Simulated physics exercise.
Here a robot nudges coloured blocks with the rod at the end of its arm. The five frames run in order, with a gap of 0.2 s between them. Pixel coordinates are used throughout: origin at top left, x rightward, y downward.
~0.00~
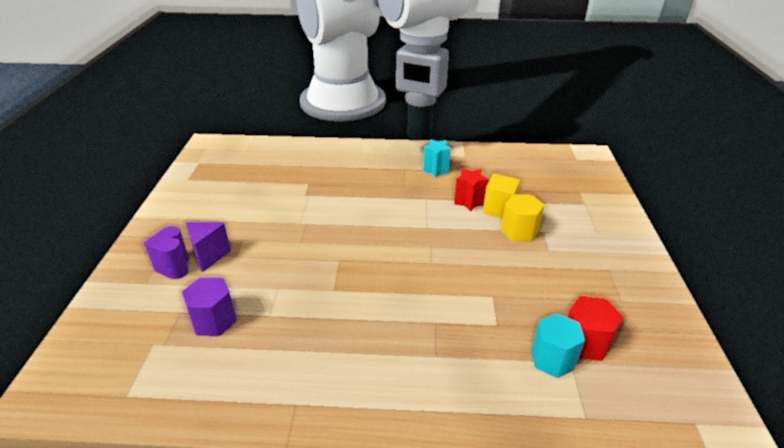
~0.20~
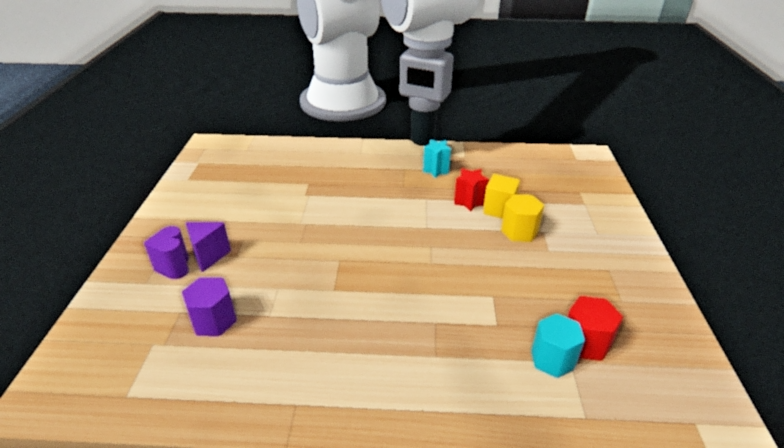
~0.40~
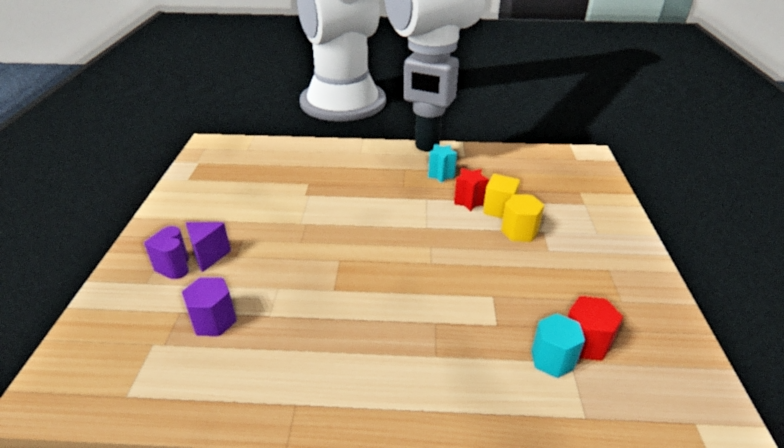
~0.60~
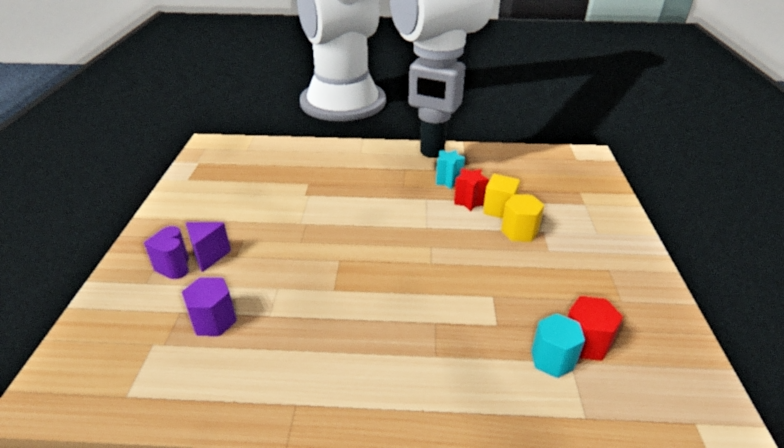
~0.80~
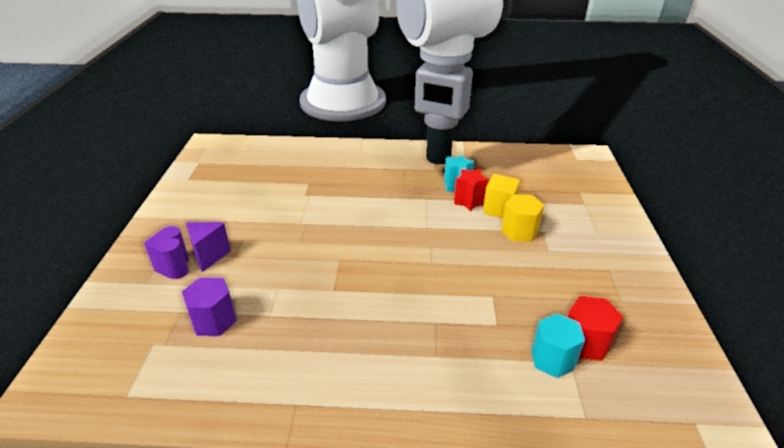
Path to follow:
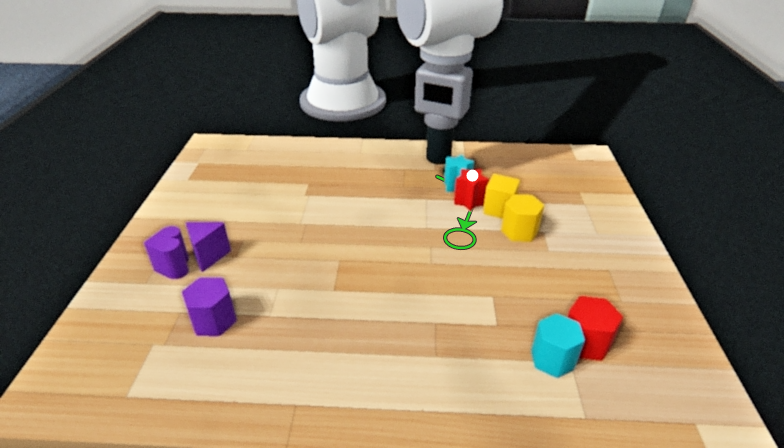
A robot arm lowered its dark rod to the small turquoise block at the back of the wooden table and nudged it slightly right and forward, up close to the red star.
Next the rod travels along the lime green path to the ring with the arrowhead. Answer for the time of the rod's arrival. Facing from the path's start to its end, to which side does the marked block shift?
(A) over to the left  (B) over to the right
The one that fits is A, over to the left.
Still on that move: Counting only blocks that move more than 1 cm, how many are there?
The number will come to 3 or more.
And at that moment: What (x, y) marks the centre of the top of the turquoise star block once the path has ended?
Roughly at (488, 220).
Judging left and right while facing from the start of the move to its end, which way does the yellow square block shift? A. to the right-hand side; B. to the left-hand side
B
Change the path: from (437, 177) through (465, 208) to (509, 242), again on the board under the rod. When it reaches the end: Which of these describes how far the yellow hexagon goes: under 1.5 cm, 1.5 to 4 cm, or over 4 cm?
The 1.5 to 4 cm band.
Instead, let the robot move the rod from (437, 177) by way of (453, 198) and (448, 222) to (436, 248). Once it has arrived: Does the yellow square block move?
It seems so.
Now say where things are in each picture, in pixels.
The first picture shows lower end of the rod (419, 136), tops of blocks, turquoise star block (438, 145), red star block (472, 176), yellow square block (504, 183), yellow hexagon (525, 204).
The second picture shows rod (423, 141), blocks as before.
The third picture shows rod (427, 147), turquoise star block (443, 150).
The fourth picture shows rod (432, 153), turquoise star block (450, 156).
The fifth picture shows rod (439, 159), turquoise star block (459, 161), red star block (472, 176), yellow square block (504, 183), yellow hexagon (525, 204).
The drawn path runs from (437, 177) through (467, 192) and (469, 214) to (460, 239); the dot is on the red star block.
The first path, step by step. One third of the way, rod (469, 174); turquoise star block (480, 178); red star block (484, 192); yellow square block (511, 186), turned 20° anticlockwise.
Two thirds of the way, rod (471, 196); turquoise star block (486, 200); red star block (495, 216); yellow square block (515, 187), turned 20° anticlockwise.
At the end, rod (462, 220); turquoise star block (488, 220), turned 35° anticlockwise; red star block (510, 233), turned 30° anticlockwise; yellow square block (515, 187), turned 20° anticlockwise; yellow hexagon not moved.
